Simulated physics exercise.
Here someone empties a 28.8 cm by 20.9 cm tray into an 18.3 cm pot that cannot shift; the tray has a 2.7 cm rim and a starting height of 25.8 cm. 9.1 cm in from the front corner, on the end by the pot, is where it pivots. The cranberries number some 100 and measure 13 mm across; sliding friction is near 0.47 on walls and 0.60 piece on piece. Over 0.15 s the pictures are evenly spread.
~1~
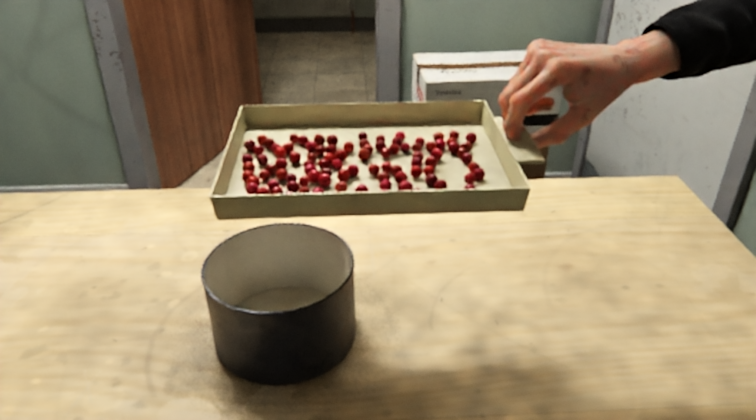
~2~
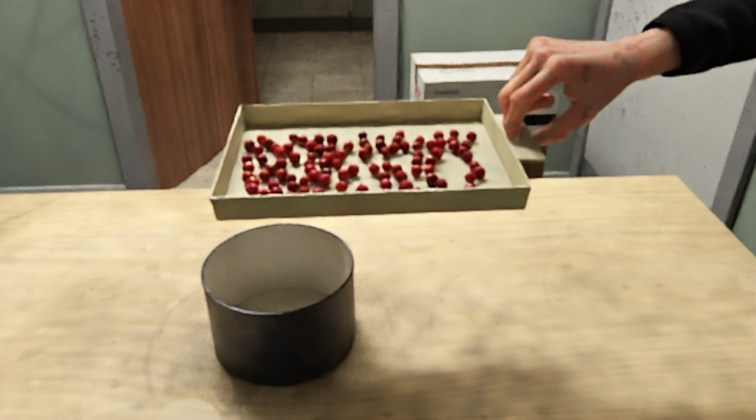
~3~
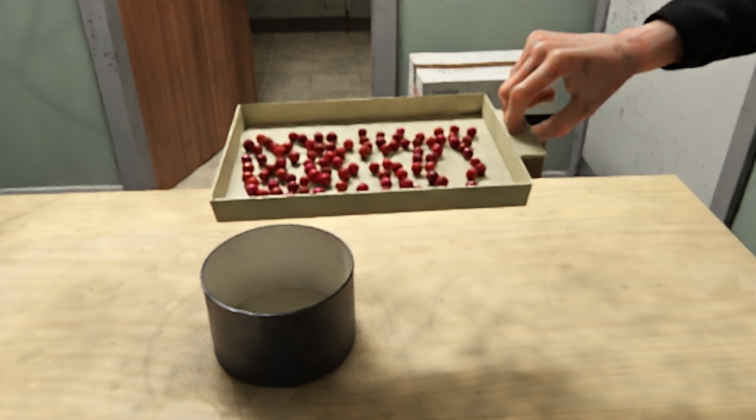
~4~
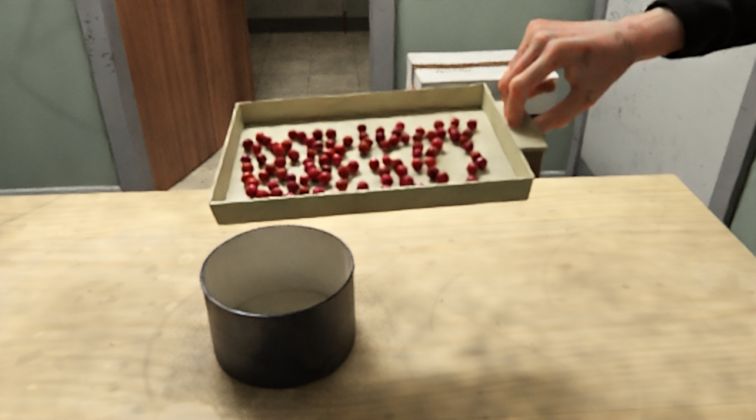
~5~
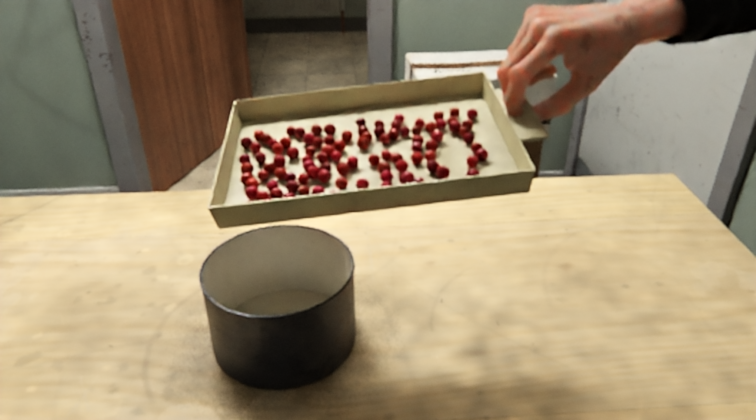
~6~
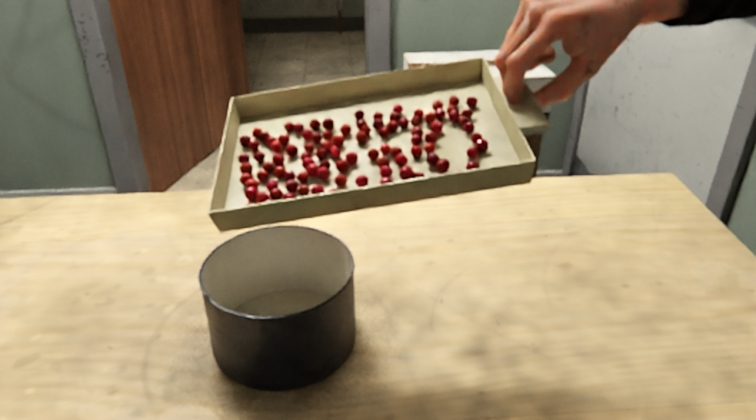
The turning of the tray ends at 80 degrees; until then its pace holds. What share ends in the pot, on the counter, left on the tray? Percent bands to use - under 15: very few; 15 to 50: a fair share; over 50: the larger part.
Pot - very few, counter - a fair share, tray - the larger part.
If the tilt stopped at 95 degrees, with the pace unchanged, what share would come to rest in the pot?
0 %.
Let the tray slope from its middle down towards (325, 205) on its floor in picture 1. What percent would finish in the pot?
Near 0 percent, give or take.
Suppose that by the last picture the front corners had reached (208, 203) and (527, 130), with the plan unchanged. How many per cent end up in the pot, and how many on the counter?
Final per cent - pot 0, counter 40.
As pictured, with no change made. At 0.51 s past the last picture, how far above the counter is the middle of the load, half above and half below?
The halfway mark is near 28 cm.
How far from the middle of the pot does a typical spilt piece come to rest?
About 20 cm from the centre.
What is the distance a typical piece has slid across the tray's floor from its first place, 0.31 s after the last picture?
About 5 cm.
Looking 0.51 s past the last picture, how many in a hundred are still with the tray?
Reading: Approx. 100%.
Then, 0.31 s after the last picture, tilt 45 degrees; the tray holds 100 %, the pot 0 %.
Then, 0.51 s after the last picture, tilt 68 degrees; the tray holds 100 %, the pot 0 %.
Then, 0.83 s after the last picture, tilt 80 degrees; the tray holds 90 %, the pot 0 %.
In the end, pot 0 %, counter 30 %, tray 70 %.
